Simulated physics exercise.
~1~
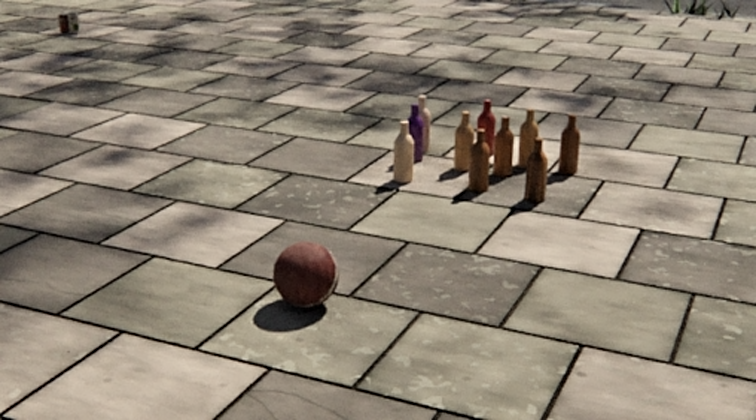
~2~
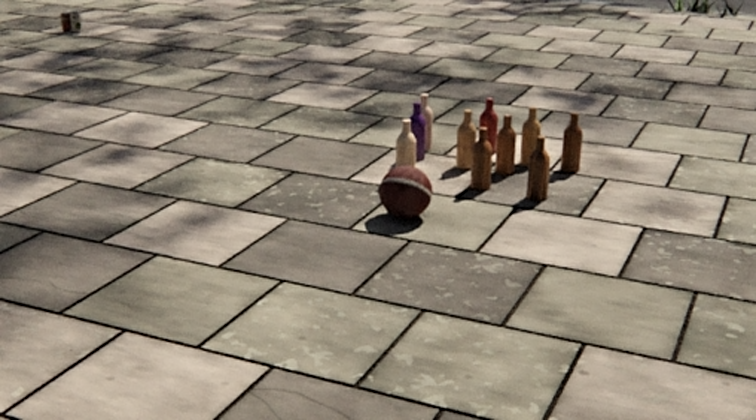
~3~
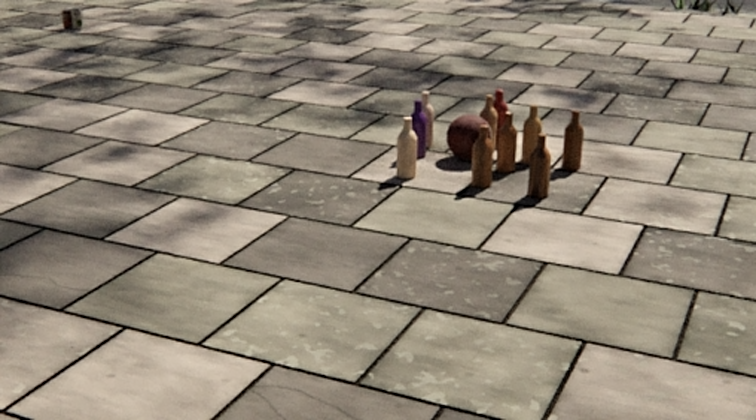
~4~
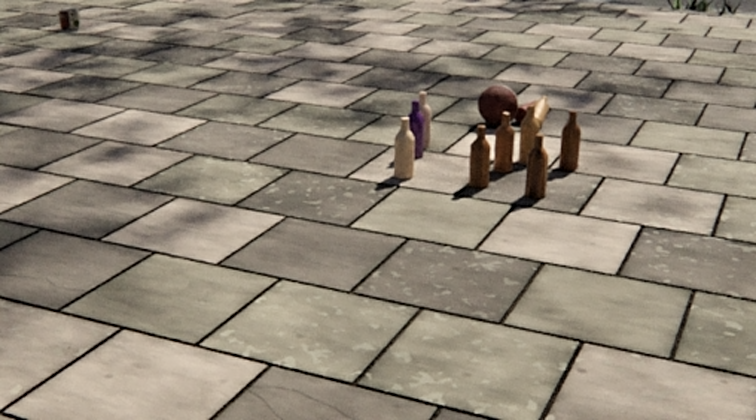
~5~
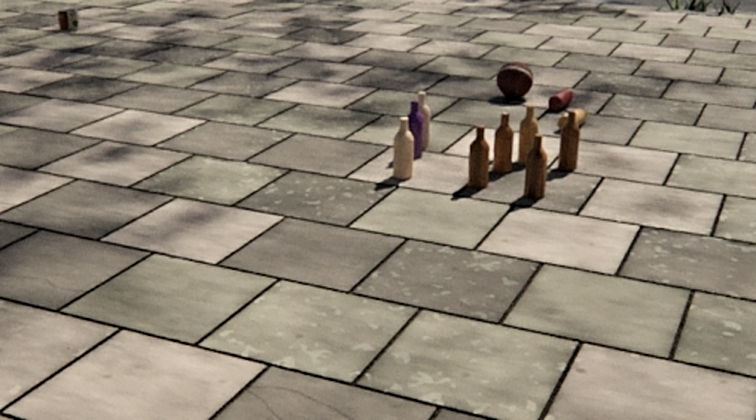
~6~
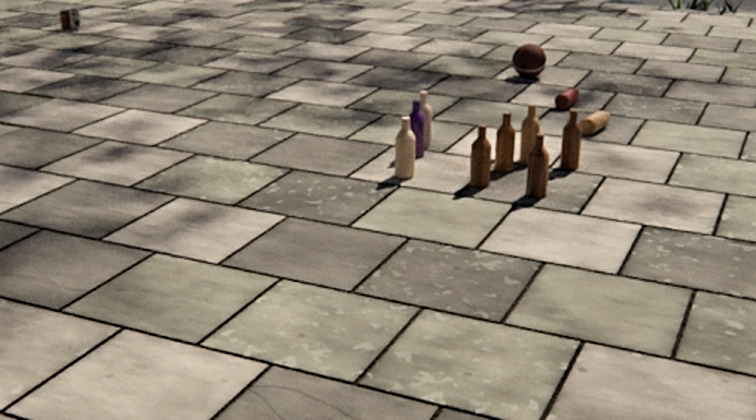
A dark red ball rolling across paving into wooden skittles, toppling the red one and a tan one, then rolling away beyond them.
